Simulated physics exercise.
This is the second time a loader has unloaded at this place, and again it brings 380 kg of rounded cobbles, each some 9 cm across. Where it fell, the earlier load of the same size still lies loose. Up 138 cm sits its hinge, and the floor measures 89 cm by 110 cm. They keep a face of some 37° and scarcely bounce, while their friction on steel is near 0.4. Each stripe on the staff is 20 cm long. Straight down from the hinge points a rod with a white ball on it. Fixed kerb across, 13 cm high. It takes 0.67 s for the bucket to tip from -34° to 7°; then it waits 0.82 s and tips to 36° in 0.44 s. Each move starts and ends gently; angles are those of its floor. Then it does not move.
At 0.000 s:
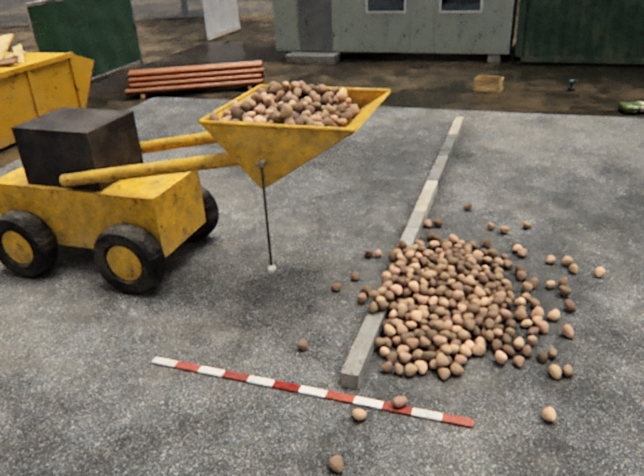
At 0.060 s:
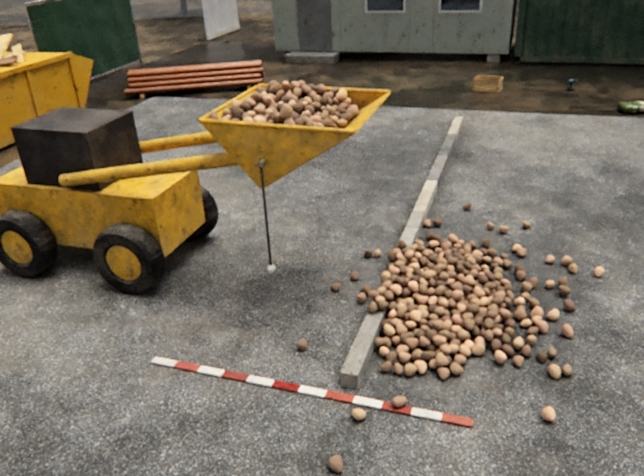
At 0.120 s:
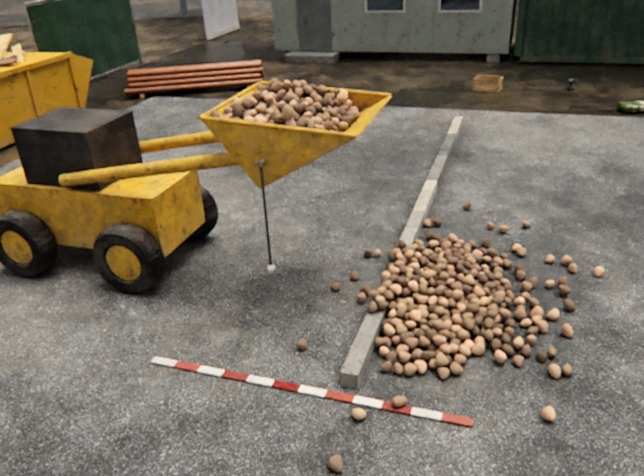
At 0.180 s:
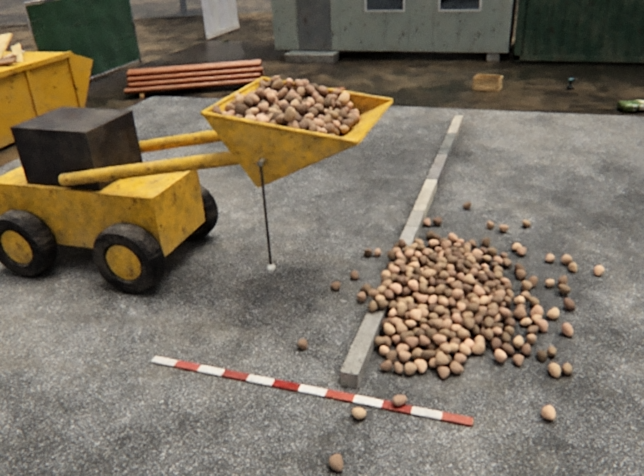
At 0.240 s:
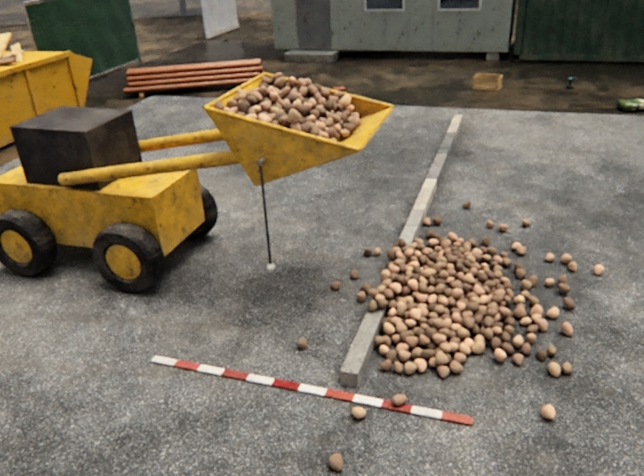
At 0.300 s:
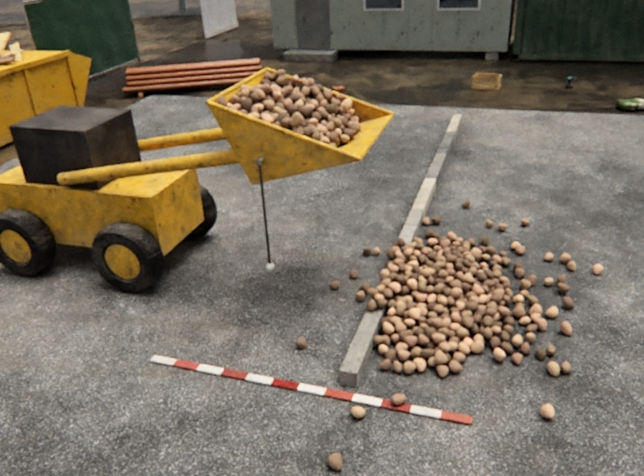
A yellow loader with a dark block on its body stands at the left of a speckled grey floor, seen from slightly above, its raised bucket heaped with brown and tan rounded stones. A loose pile of similar stones lies at right beside a pale kerb, with a red-and-white staff in front. The bucket slowly tilts, lip dipping rightward, and its stones shift slightly while the camera stays still.
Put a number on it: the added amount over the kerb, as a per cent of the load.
60 percent, roughly.
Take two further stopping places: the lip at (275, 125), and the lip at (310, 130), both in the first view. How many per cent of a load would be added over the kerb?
0 % and 15 %.
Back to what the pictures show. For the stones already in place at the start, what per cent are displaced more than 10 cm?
About 5 %.
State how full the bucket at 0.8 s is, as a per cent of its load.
Roughly 100 per cent of its load.
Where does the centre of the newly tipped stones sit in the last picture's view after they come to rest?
(407, 277).
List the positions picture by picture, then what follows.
In the first picture, lip at (355, 131), floor tilted -34°, highest stones at (297, 89). The earlier load is highest near (409, 268), 23 cm above ground level, 6 % on this side of the kerb, 94 % over the kerb.
In the second picture, lip at (355, 132), floor tilted -33°, highest stones at (292, 88); the stones move at 0.1 m/s on average.
In the third picture, the bucket is at -31°, its lip at (356, 136); the top of the load is at (285, 88); the stones move at 0.2 m/s on average.
In the fourth picture, the bucket is at -27°, its lip at (358, 143); the top of the load is at (281, 86); the stones move at 0.3 m/s on average.
In the fifth picture, the bucket is at -22°, its lip at (360, 150); the top of the load is at (278, 85); the stones move at 0.4 m/s on average.
In the sixth picture, the bucket is at -17°, its lip at (360, 159); the top of the load is at (279, 81); the stones move at 0.4 m/s on average.
After 0.5 s the floor is at 0°; in per cent of one load, 100 in the bucket, 6 on this side of the kerb, 94 over the kerb; the foremost stones are at (613, 314).
After 0.8 s the floor is at 7°; in per cent of one load, 100 in the bucket, 6 on this side of the kerb, 94 over the kerb; the foremost stones are at (613, 314).
After 2.4 s the floor is at 36°; in per cent of one load, 22 in the bucket, 53 on this side of the kerb, 125 over the kerb; the foremost stones are at (613, 314).
After 5.0 s the floor is at 36°; in per cent of one load, 0 in the bucket, 45 on this side of the kerb, 155 over the kerb; the foremost stones are at (613, 312). Net gain over the kerb, 60.
